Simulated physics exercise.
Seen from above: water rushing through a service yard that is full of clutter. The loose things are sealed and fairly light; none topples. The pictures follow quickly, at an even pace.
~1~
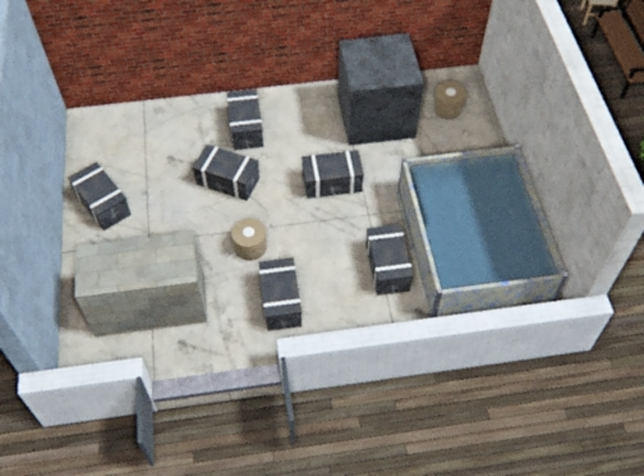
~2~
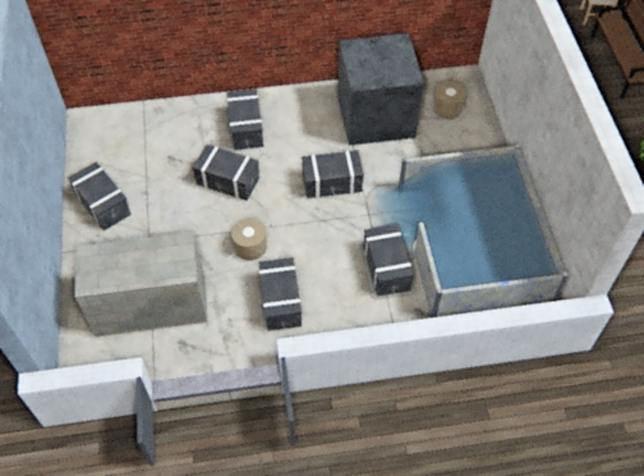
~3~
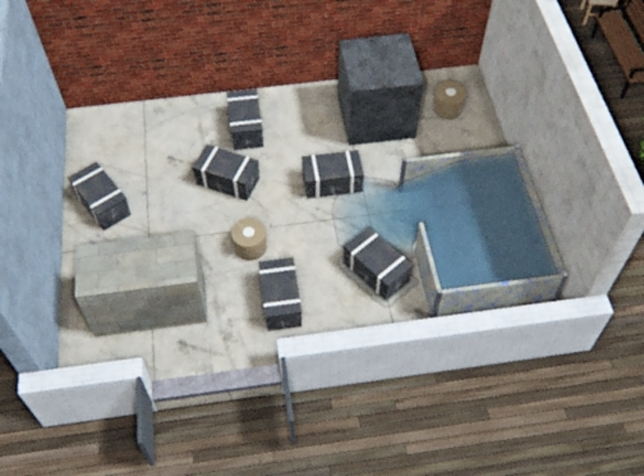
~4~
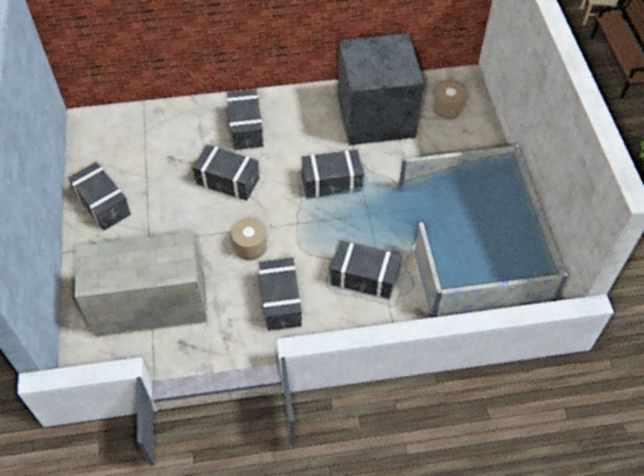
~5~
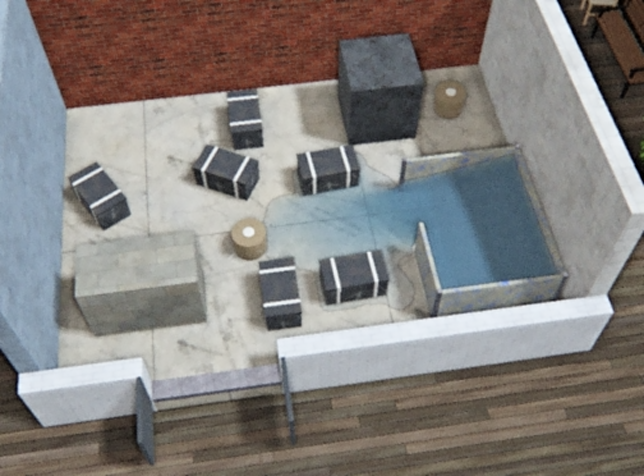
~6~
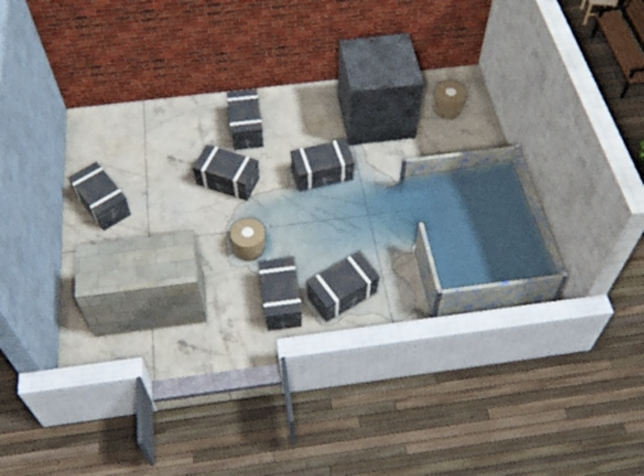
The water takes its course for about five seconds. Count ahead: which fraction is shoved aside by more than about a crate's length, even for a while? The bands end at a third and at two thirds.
Share: At least two thirds.
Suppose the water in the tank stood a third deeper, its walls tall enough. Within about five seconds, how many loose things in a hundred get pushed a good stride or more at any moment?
Near 80 in a hundred.
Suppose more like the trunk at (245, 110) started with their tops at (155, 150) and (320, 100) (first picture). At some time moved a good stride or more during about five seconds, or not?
One after the other: Pushed that far, never so far.
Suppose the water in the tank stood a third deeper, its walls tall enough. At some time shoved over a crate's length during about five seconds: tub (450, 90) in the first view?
For that one: Under that.
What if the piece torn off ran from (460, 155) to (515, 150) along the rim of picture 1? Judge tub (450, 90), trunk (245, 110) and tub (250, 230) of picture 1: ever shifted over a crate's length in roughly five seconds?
In that order: Swept aside, pushed that far, short of that.
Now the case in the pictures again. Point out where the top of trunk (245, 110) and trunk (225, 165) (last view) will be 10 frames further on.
Around (191, 88) and (127, 136).
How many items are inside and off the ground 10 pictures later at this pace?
I count 5.
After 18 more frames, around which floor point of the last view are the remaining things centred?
Around (191, 181).
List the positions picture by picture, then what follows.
In the first picture, a trunk at (390, 252), on the bottom; a trunk at (333, 166), on the bottom; 0 of 8 have shifted.
In the second picture, a trunk at (389, 252) rests on the ground; a trunk at (333, 166) rests on the ground; 0 of 8 have shifted.
In the third picture, a trunk at (378, 256) rests on the ground, close to its start; a trunk at (333, 166), on the bottom; 1 of 8 have shifted.
In the fourth picture, a trunk at (366, 262), on the bottom, a stride from its start; a trunk at (332, 165), on the bottom; 1 of 8 have shifted.
In the fifth picture, a trunk at (354, 270) rests on the ground, a stride from its start; a trunk at (328, 162), on the bottom, close to its start; 2 of 8 have shifted.
In the sixth picture, a trunk at (343, 279), on the bottom, a stride from its start; a trunk at (322, 157), on the bottom, close to its start; 2 of 8 have shifted.
A moment on, 2 of 8 are well off their spots; 0 afloat.
Next, 6 of 8 are well off their spots; 5 afloat.
Later, 6 of 8 are well off their spots; 5 afloat.
In the end, 6 of 8 are well off their spots, and 6 have been at some point; 4 afloat.
